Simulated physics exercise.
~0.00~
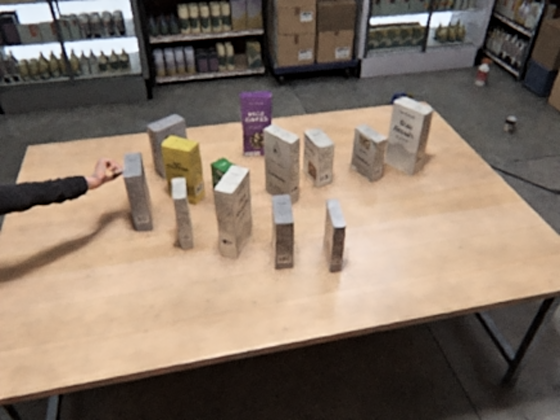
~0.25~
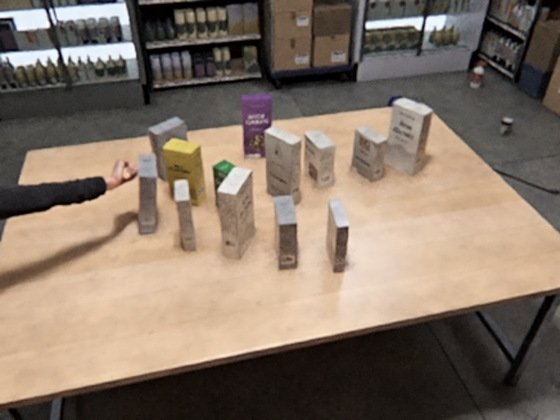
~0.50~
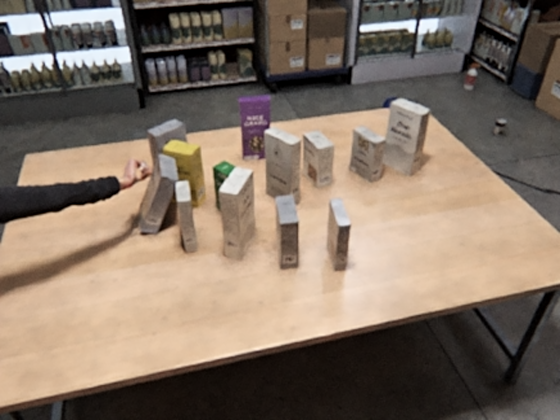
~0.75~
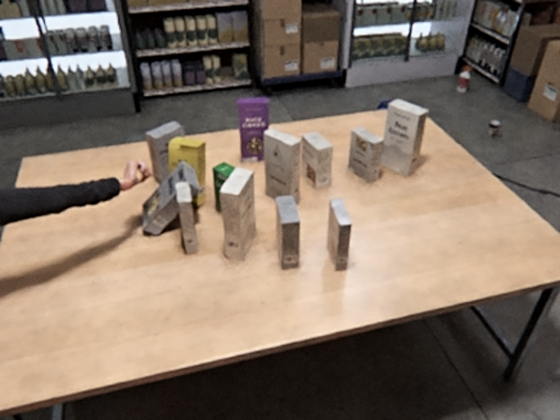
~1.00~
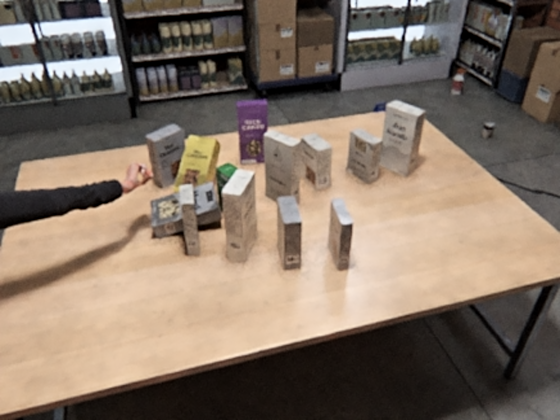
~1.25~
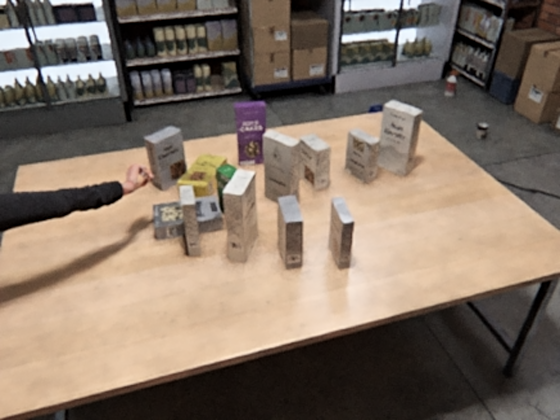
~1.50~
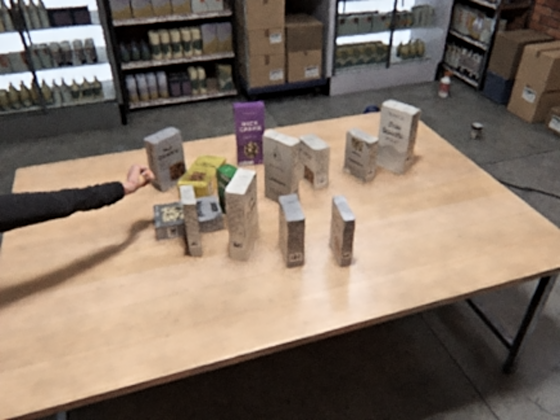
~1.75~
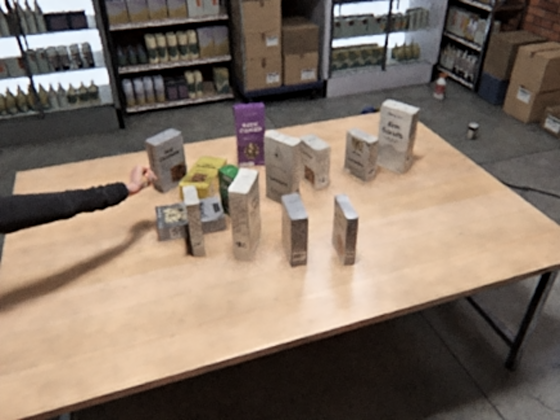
A hand tipping a grey box into a yellow one on a wooden table, both toppling flat while the purple box stays standing.
